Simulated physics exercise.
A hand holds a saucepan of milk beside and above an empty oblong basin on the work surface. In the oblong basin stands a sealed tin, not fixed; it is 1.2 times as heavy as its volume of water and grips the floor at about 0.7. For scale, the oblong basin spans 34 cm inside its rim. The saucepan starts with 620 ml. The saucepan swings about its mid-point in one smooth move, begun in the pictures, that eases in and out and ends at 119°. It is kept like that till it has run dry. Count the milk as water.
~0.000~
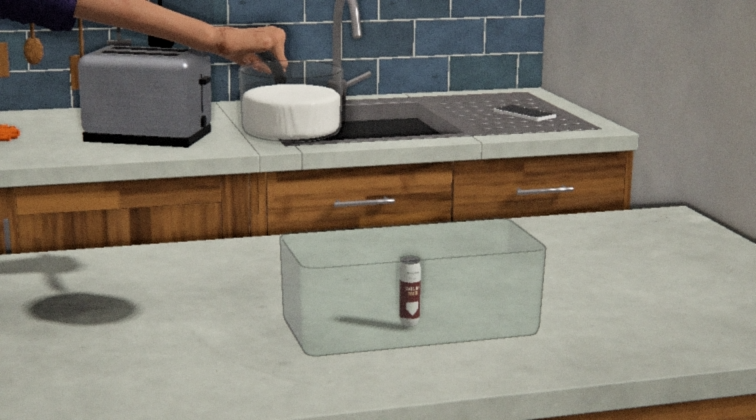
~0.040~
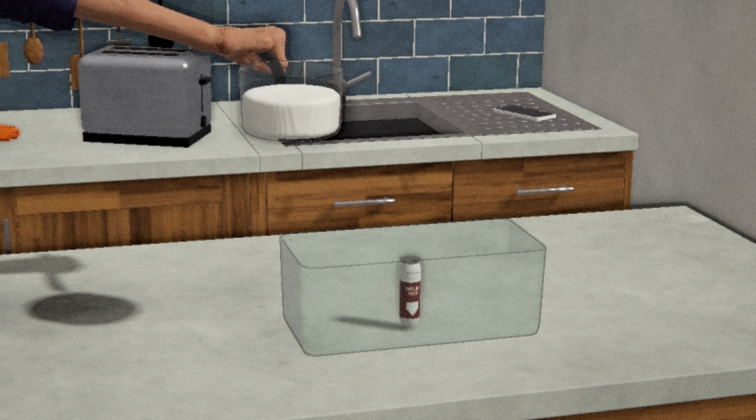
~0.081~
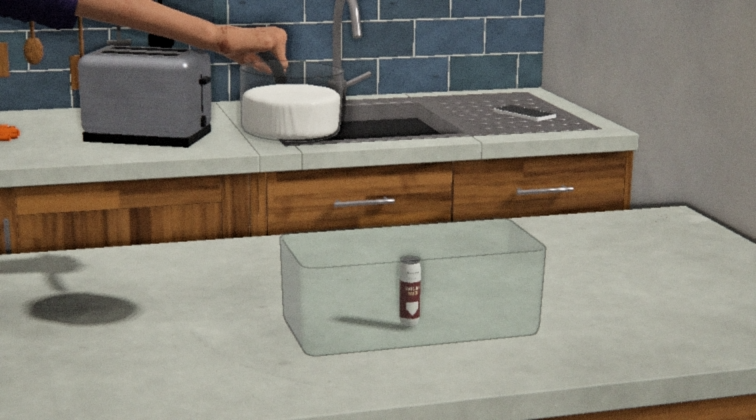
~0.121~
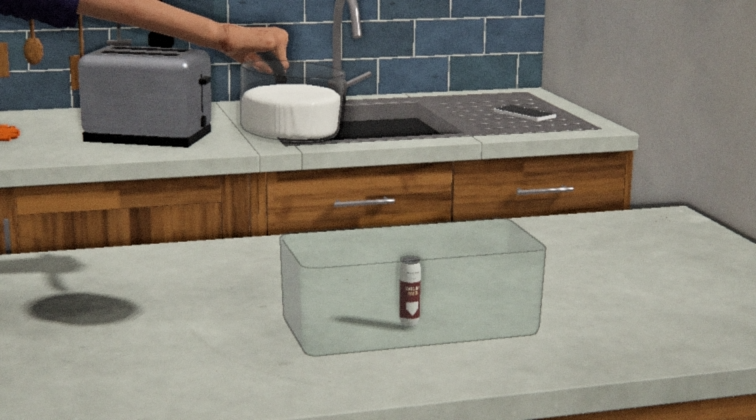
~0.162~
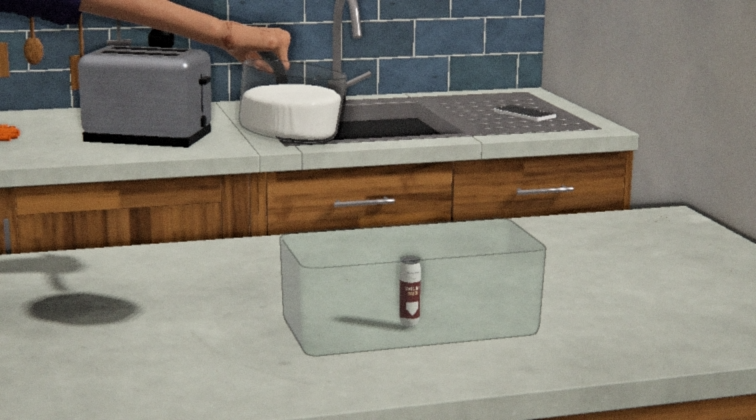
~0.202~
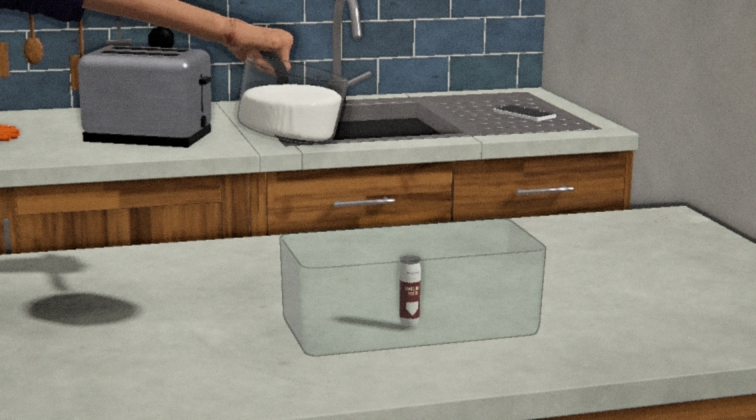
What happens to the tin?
It topples.
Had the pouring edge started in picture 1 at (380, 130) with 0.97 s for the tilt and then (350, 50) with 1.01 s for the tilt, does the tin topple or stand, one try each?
First it remains upright; then it falls.
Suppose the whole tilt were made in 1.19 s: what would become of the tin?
Then it topples.
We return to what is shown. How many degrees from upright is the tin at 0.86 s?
Near 10° from upright.
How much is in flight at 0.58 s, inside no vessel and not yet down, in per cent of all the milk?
Near 34 in a hundred.
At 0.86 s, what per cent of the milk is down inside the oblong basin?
Near 72 in a hundred.
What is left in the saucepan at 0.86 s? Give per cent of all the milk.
About 8 per cent.
By 0.58 s the tilt is 78° and 65 per cent is still to pour; the tin stands where it began.
By 0.86 s the tilt is 115° and 8 per cent is still to pour; the tin leans 8°.
By 1.15 s the tilt is 119° and 0 per cent is still to pour; the tin lies on its side.
By 1.47 s the tilt is 119° and 0 per cent is still to pour; the tin lies on its side.
At rest the tin lies on its side.
